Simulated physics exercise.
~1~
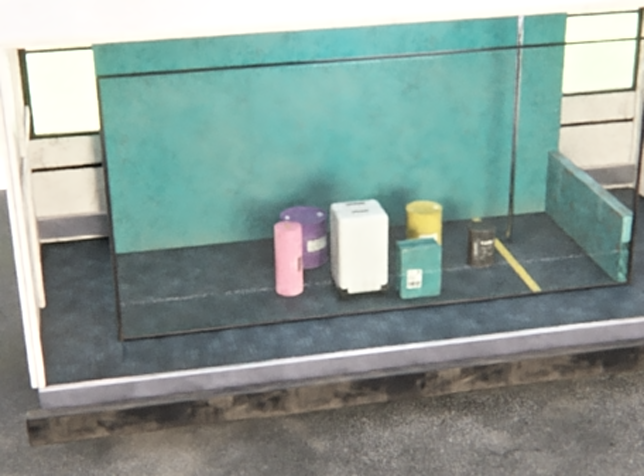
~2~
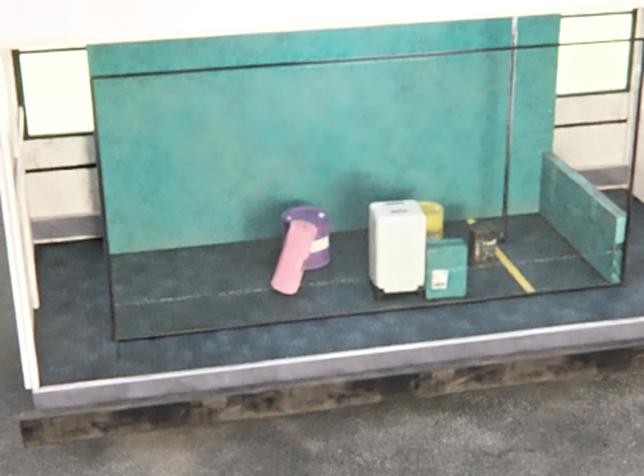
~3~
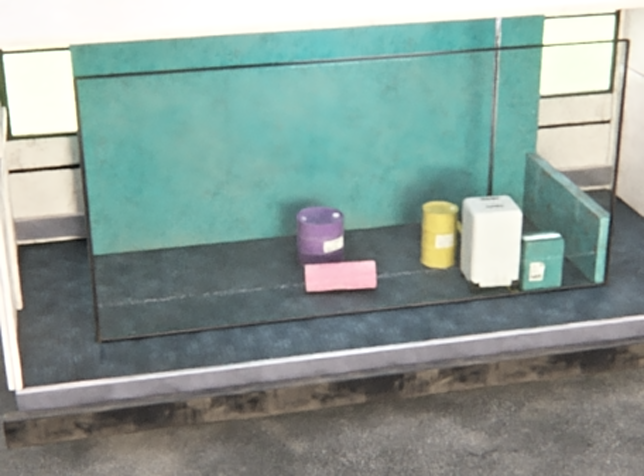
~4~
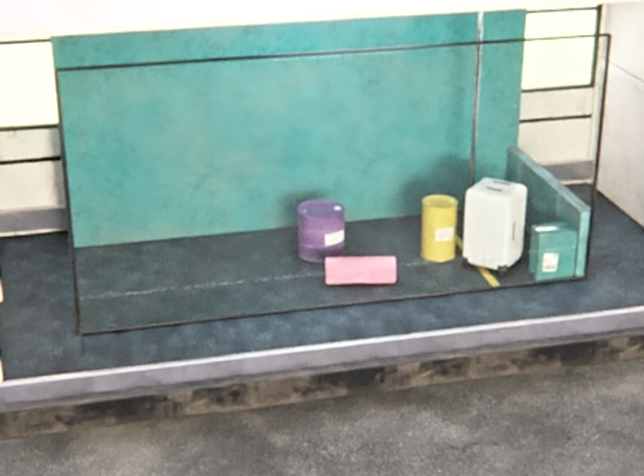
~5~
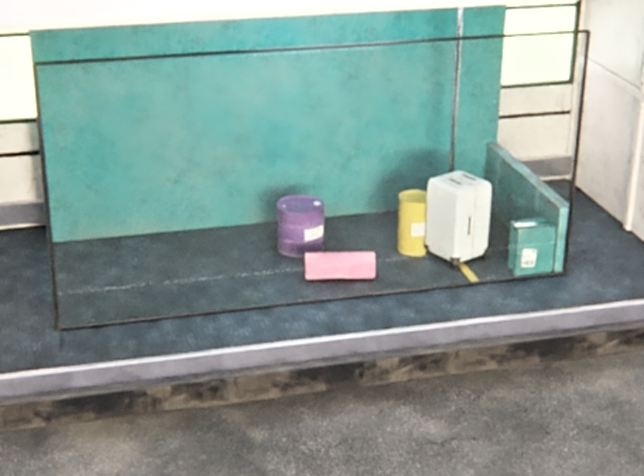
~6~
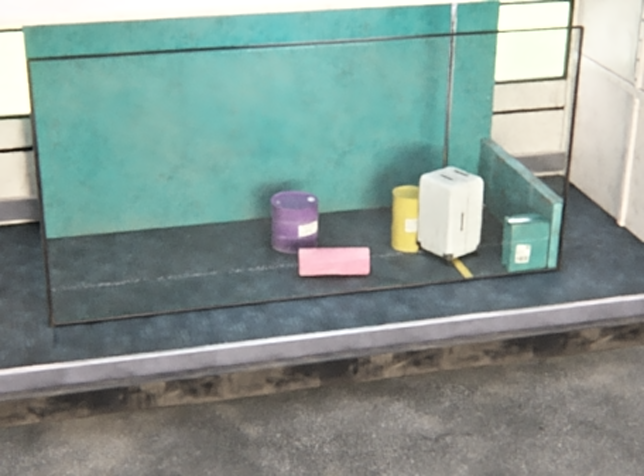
The clip shows upright containers in a glass-fronted bay with a teal back wall; the pink roll tips onto its side as the white wheeled case and teal pack slide right. The case then rolls back slightly left, and everything settles, with the pack beyond the yellow line.
